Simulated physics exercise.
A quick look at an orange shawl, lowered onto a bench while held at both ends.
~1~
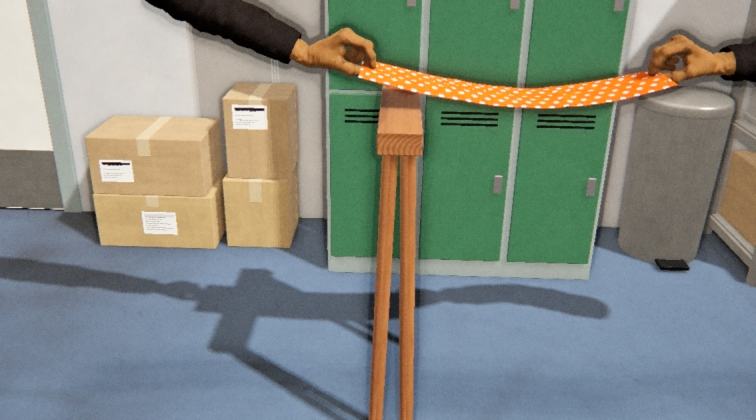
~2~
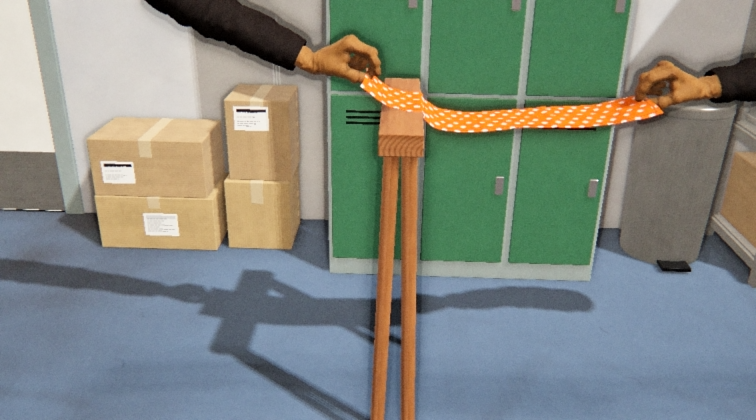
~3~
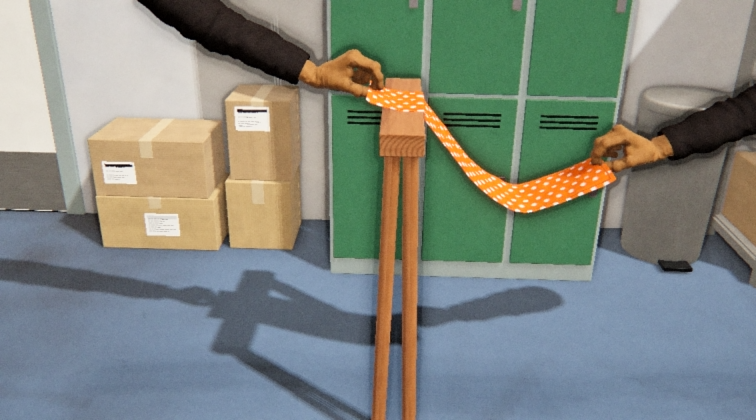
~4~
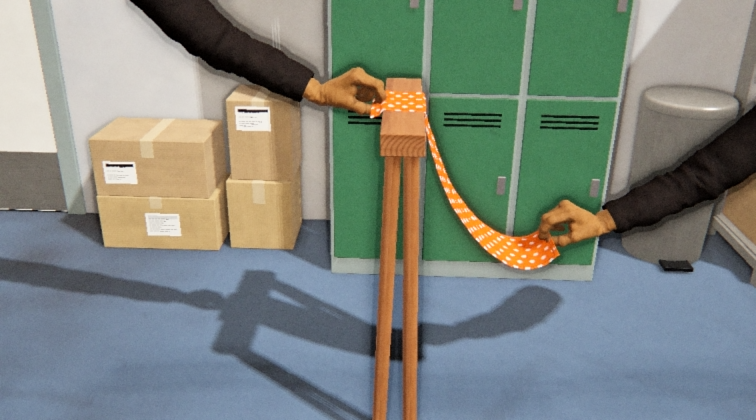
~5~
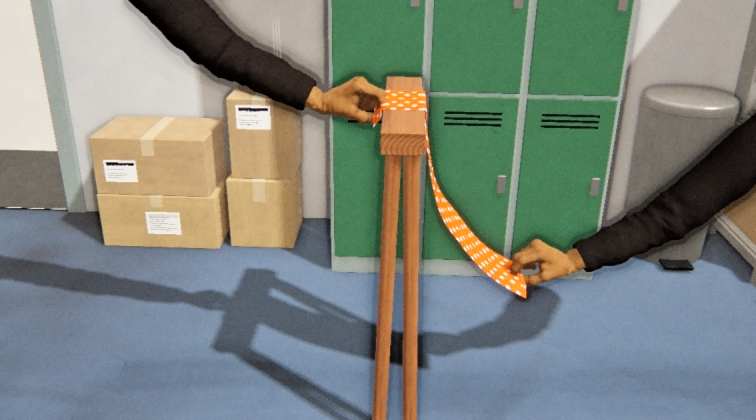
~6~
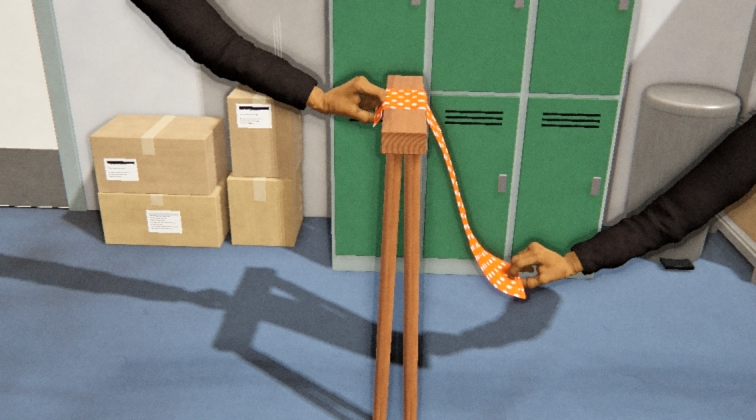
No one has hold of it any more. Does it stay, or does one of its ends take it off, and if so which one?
Off to the right.
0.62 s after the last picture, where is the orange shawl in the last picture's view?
Estimated position: About (437, 384).
Then, 0.36 s on from there, shawl clear of the top and falling near (440, 285).
Then, 0.62 s on from there, shawl in a heap on the floor near (437, 384).
In the end, shawl in a heap on the floor near (437, 386). The orange shawl goes down on the right side.
